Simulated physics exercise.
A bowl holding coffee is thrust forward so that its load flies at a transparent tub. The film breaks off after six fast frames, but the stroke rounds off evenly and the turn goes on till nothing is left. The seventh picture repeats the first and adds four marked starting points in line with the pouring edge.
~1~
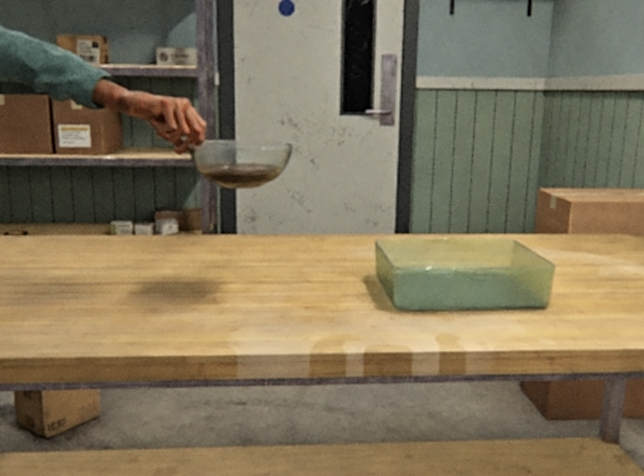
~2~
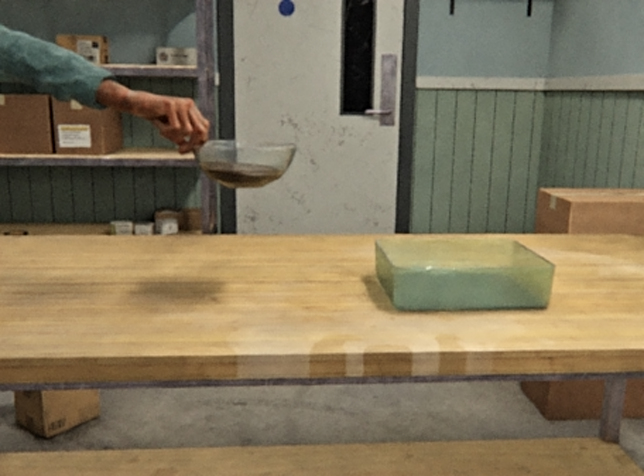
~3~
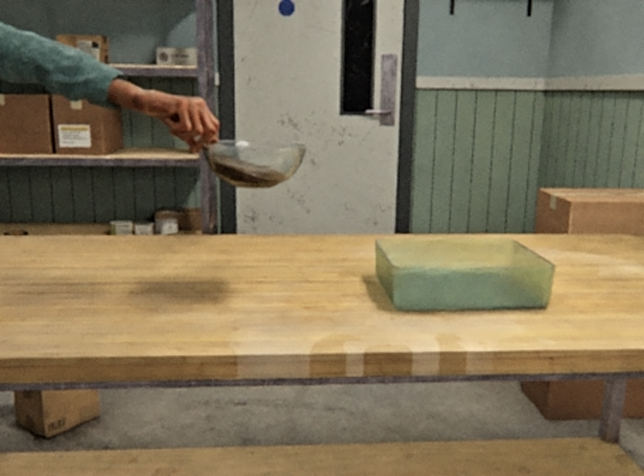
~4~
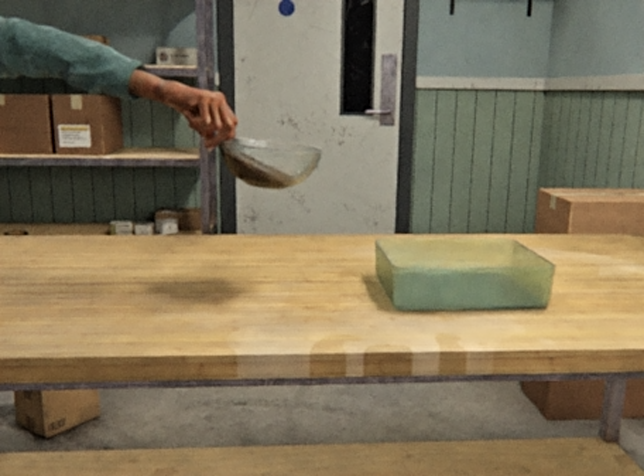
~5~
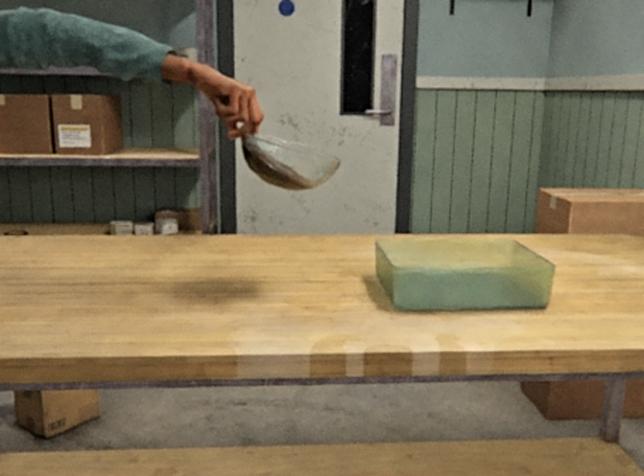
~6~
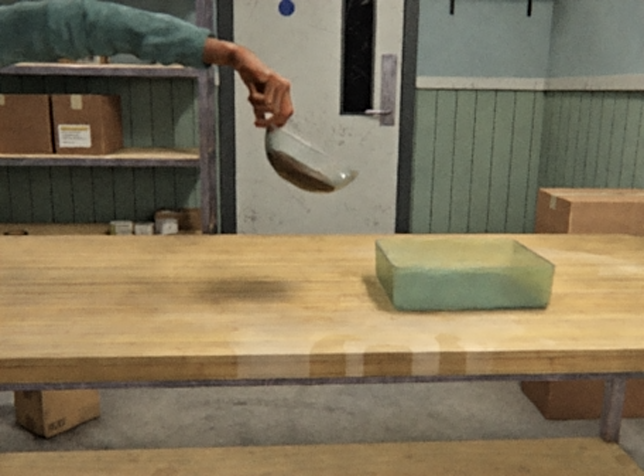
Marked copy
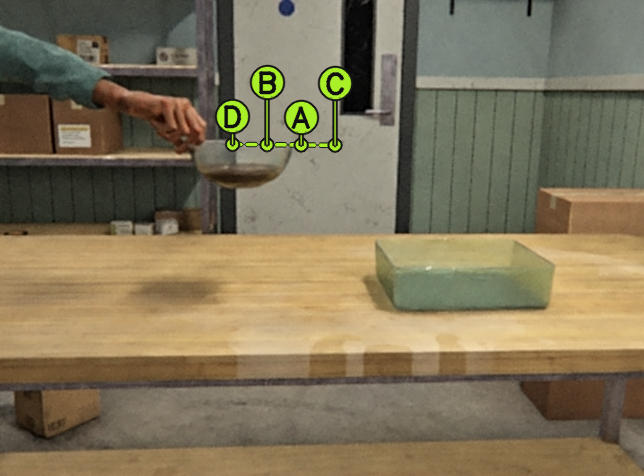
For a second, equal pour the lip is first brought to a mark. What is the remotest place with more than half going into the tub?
The limit is D.
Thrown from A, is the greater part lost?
No.
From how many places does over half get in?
All of them.
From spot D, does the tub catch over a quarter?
Yes, it does.
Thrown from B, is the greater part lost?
No, not at all.
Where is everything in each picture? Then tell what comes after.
In the first picture, upright, lip at (291, 144); tub from (392, 309) to (548, 307); nothing has left yet.
In the second picture, upright, lip at (294, 144); nothing has left yet.
In the third picture, upright, lip at (304, 145); nothing has left yet.
In the fourth picture, tipped about 6°, lip at (320, 150); nothing has left yet.
In the fifth picture, tipped about 16°, lip at (339, 159); nothing has left yet.
In the sixth picture, tipped about 29°, lip at (357, 171); nothing has left yet.
On the marked copy, A at (301, 145); B at (267, 144); C at (335, 145); D at (232, 144).
For spot A, about 73 % lands in the tub, 7 % falls short and 20 % goes beside or beyond.
For spot B, about 76 % lands in the tub, 5 % falls short and 19 % goes beside or beyond.
For spot C, about 85 % lands in the tub, 7 % falls short and 8 % goes beside or beyond.
For spot D, about 63 % lands in the tub, 22 % falls short and 15 % goes beside or beyond.
